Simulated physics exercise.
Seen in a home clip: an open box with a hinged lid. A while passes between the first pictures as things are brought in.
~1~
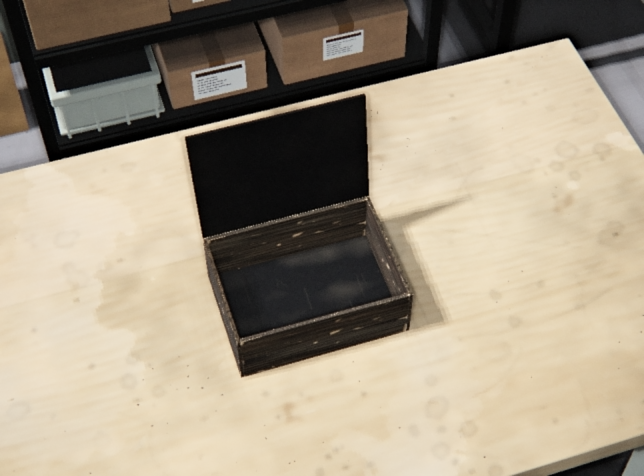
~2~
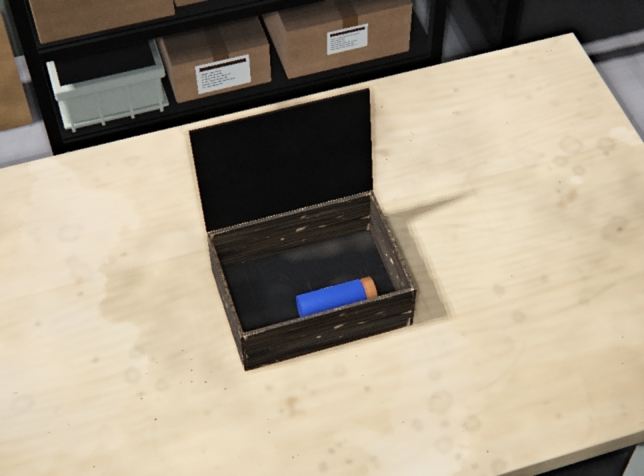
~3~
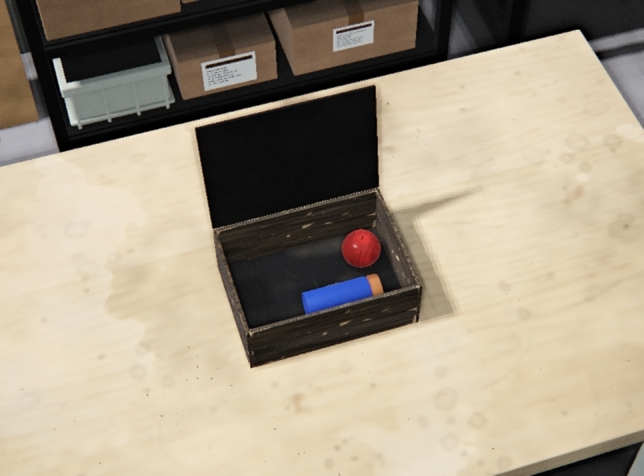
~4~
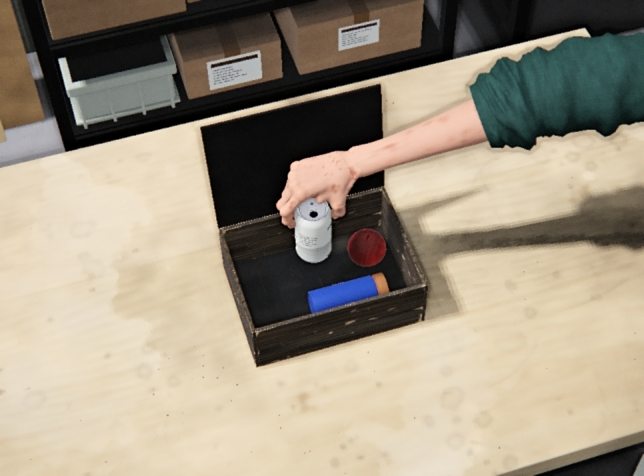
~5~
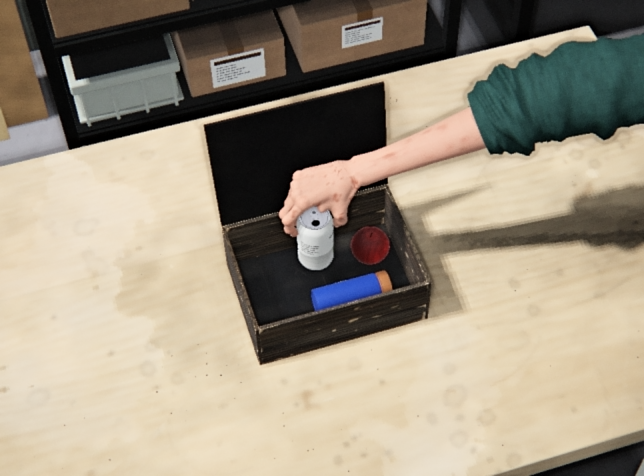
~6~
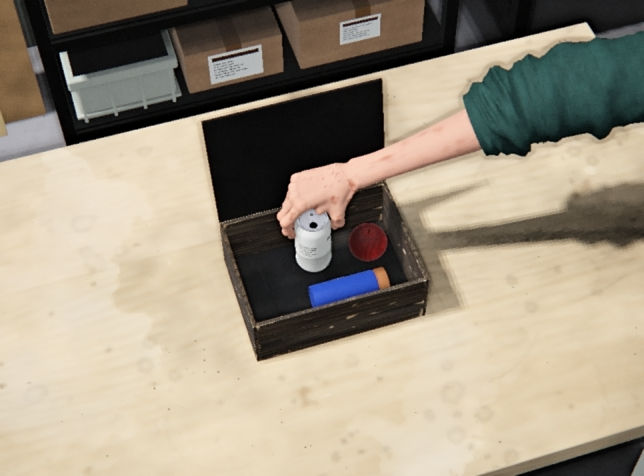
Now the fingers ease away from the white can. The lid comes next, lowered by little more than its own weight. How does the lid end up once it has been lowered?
The lid remains propped up above the rim.
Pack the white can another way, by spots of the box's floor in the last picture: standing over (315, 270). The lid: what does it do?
Then it gets propped open.
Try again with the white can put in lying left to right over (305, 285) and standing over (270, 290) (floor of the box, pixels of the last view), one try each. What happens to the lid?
On the first try the lid comes fully down; on the second it remains open.
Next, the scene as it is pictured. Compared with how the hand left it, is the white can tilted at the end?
Well, the white can stays just as set.
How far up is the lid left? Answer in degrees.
Close to 16 degrees.
Then, 1.40 s after the last picture, lid 72° above the rim; white can slid about its own width near (314, 259).
Then, 2.10 s after the last picture, lid 21° above the rim; white can slid about its own width near (314, 259).
At rest, lid 15° above the rim; moved from the start, white can; the other 2 in place. Seen from the same camera at the end, white can near (314, 259).
